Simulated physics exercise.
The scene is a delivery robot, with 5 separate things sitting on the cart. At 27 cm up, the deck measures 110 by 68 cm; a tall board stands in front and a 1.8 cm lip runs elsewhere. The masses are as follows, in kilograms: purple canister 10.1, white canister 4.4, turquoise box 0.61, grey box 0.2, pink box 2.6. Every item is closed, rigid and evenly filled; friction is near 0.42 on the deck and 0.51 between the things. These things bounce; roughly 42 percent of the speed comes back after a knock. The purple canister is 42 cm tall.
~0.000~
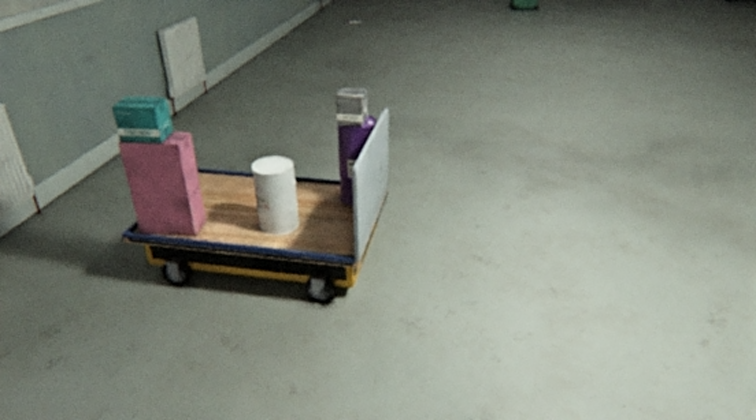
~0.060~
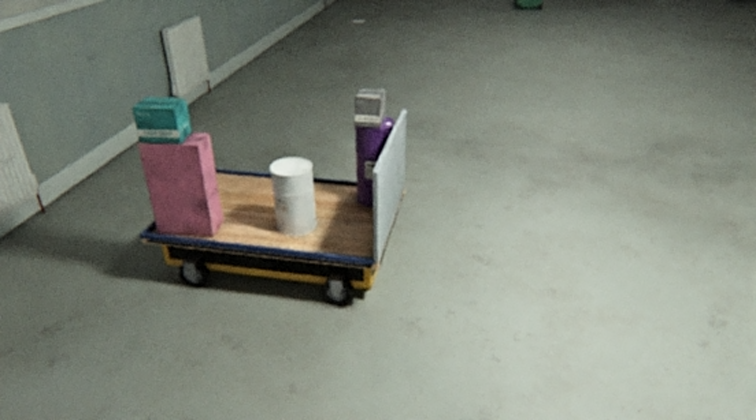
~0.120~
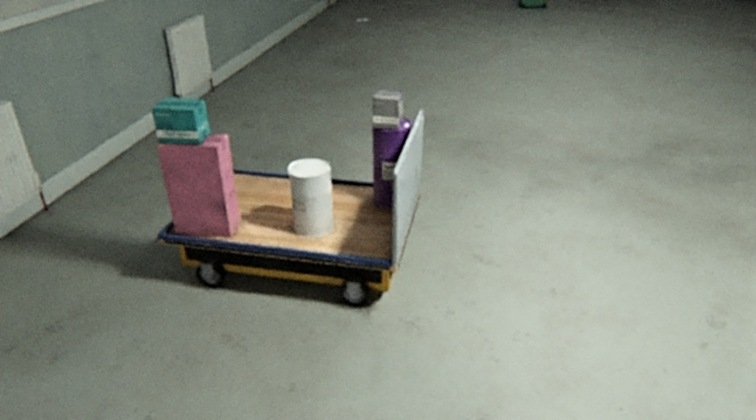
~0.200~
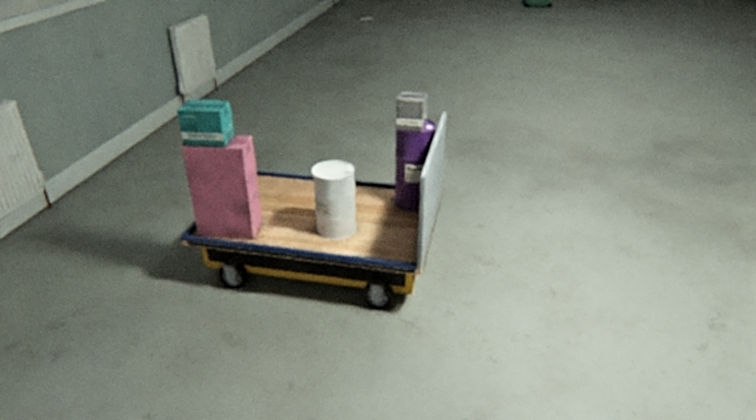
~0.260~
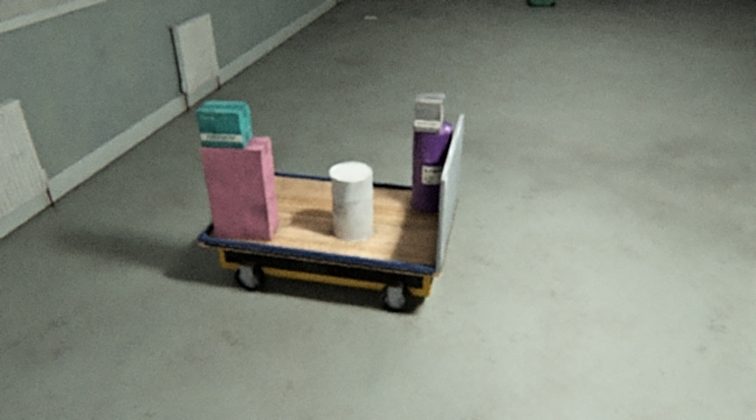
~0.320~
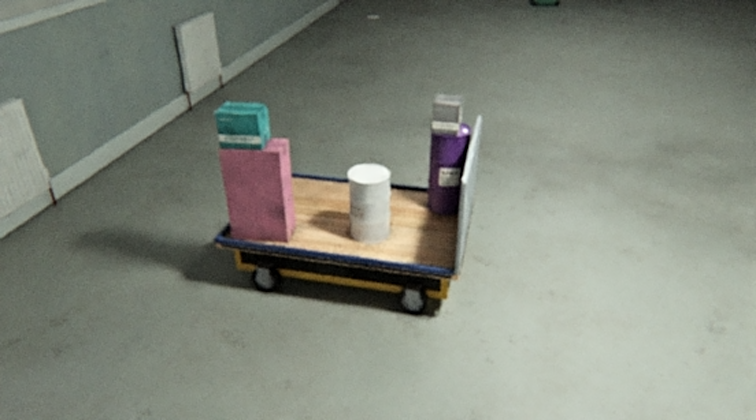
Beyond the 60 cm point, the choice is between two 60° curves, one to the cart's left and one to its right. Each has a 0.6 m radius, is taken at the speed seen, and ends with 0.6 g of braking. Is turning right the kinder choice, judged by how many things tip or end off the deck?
The kinder way is starboard.
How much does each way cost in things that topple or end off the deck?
Turning left 4, turning right 2.
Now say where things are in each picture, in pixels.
In the first frame, cart 0 cm along; white canister (276, 196).
In the second frame, cart 8 cm along; pink box (183, 185); turquoise box (163, 120).
In the third frame, cart 17 cm along; grey box (388, 109); pink box (201, 186).
In the fourth frame, cart 28 cm along; turquoise box (207, 123); grey box (412, 111).
In the fifth frame, cart 36 cm along; pink box (242, 189); turquoise box (225, 124).
In the sixth frame, cart 45 cm along; purple canister (448, 169); white canister (370, 204).
Turning left. At 0.82 s, cart 115 cm along, turned 38°; purple canister slid 30 cm near (562, 151); white canister leaning 8° near (531, 185); grey box slid 34 cm.
After 1.52 s, cart 169 cm along, turned 60°, stopped; white canister and grey box now off the deck; purple canister slid 38 cm near (589, 110).
After 1.92 s, cart 169 cm along, turned 60°, stopped; purple canister slid 37 cm near (588, 111).
By the end (2.2 s), off the deck, white canister, turquoise box, grey box and pink box; not toppled but over 10 cm from the start, purple canister. Seen from the same camera at the end, purple canister near (588, 111).
Turning right instead, purple canister and grey box tipped over or off the deck, 2 of 5 in all.
